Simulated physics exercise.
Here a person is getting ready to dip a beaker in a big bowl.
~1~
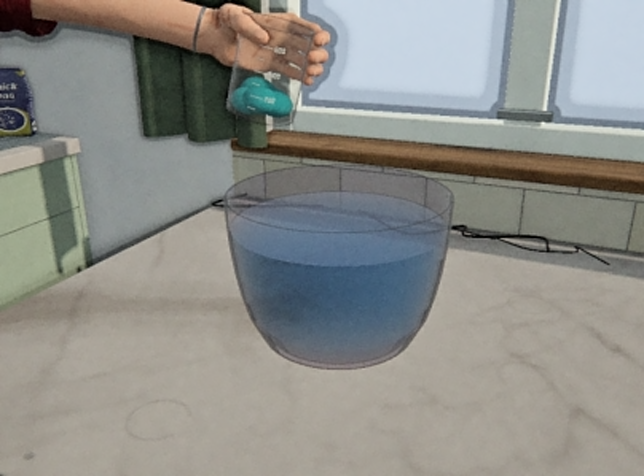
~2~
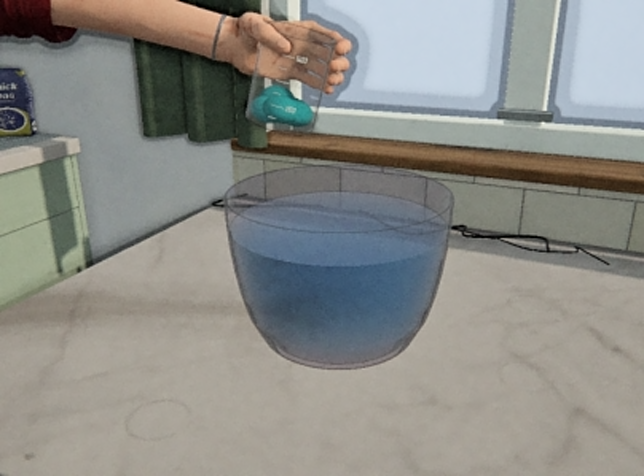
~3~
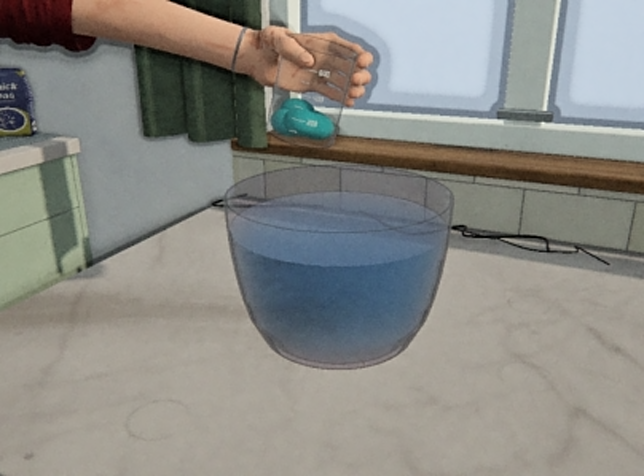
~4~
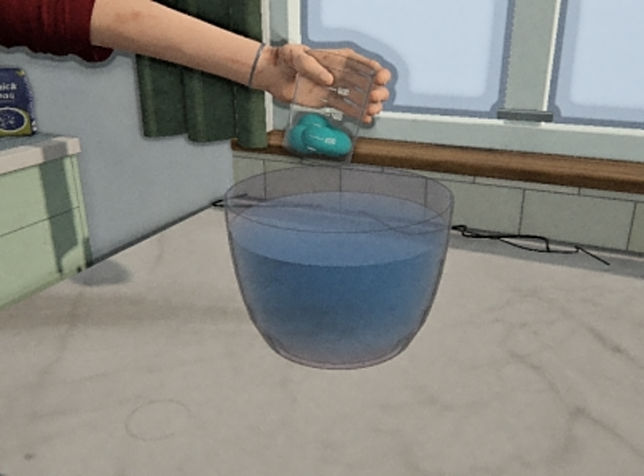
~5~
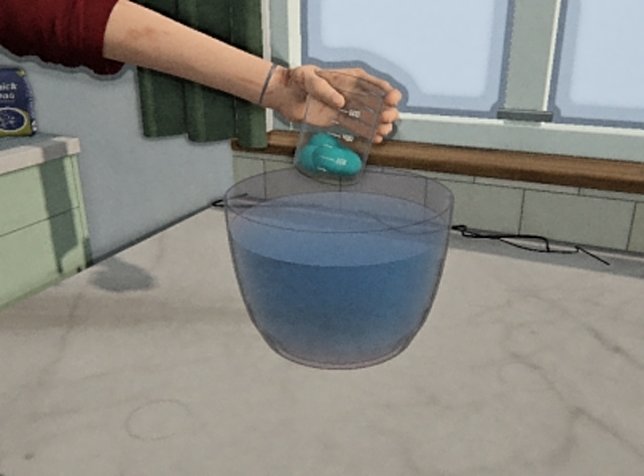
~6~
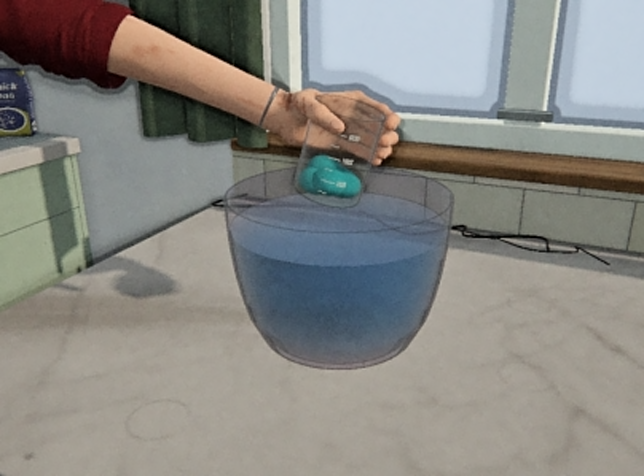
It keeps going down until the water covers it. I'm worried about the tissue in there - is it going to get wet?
Yes, it gets wet.
Soon after, the beaker enters the water.
Later, water pours in as the air escapes.
In the end, the beaker is under, flooded, and the tissue is wet.
